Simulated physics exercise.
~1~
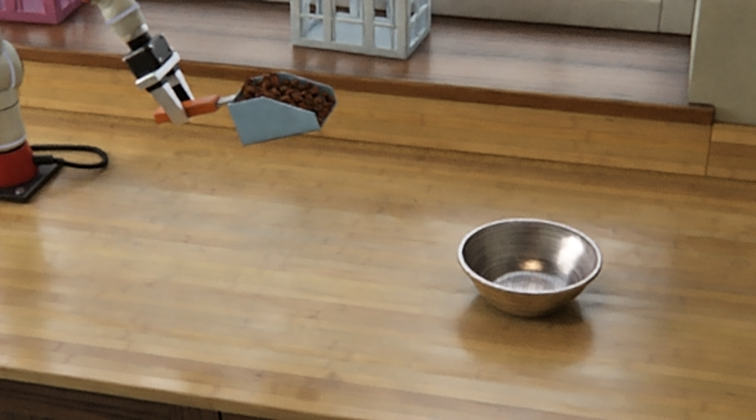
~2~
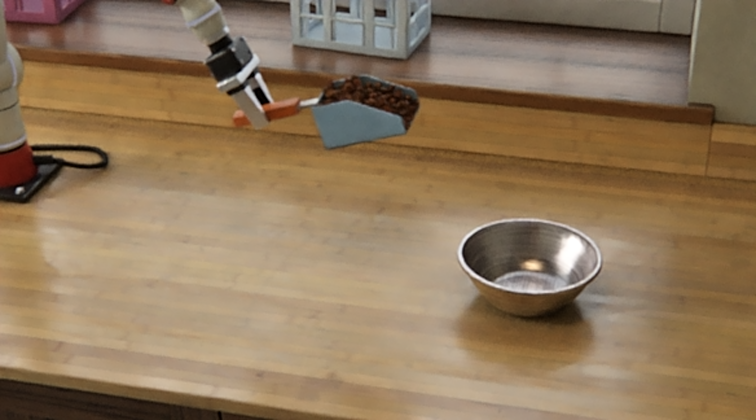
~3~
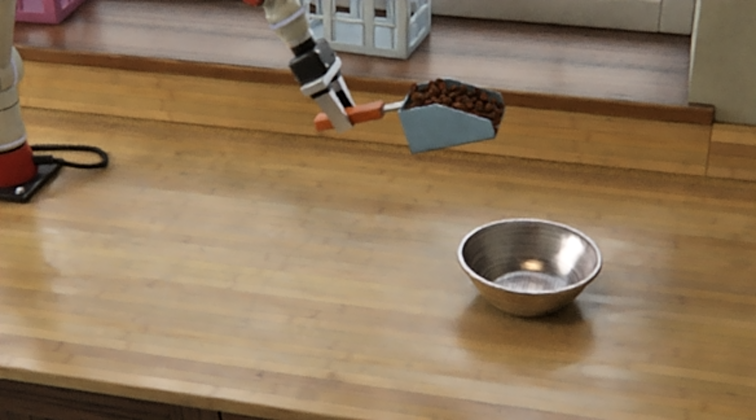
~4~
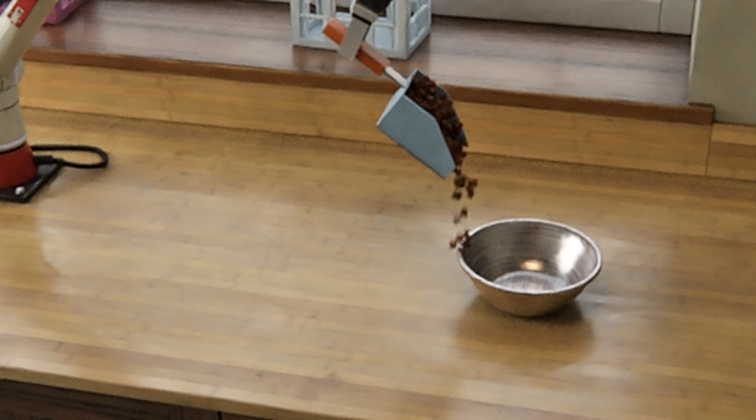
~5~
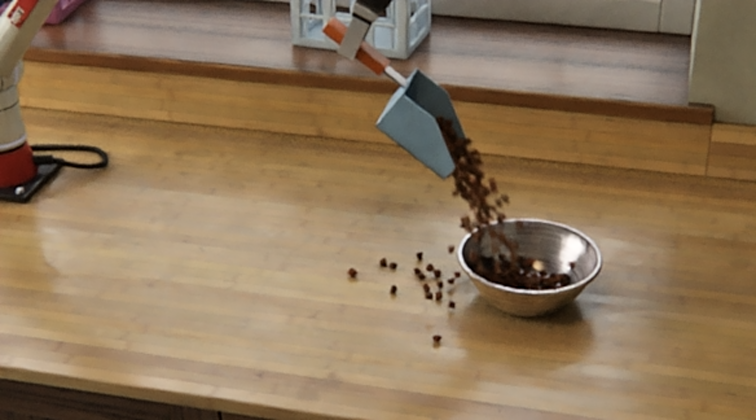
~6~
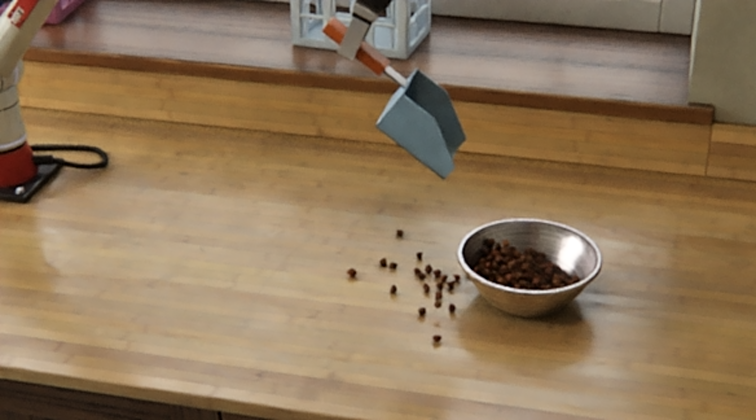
A robot arm carries a blue scoop heaped with brown pellets to the right across a wooden table, then tips it forward toward a metal bowl; the pellets pour out, most landing in the bowl while some lie scattered on the table to its left.
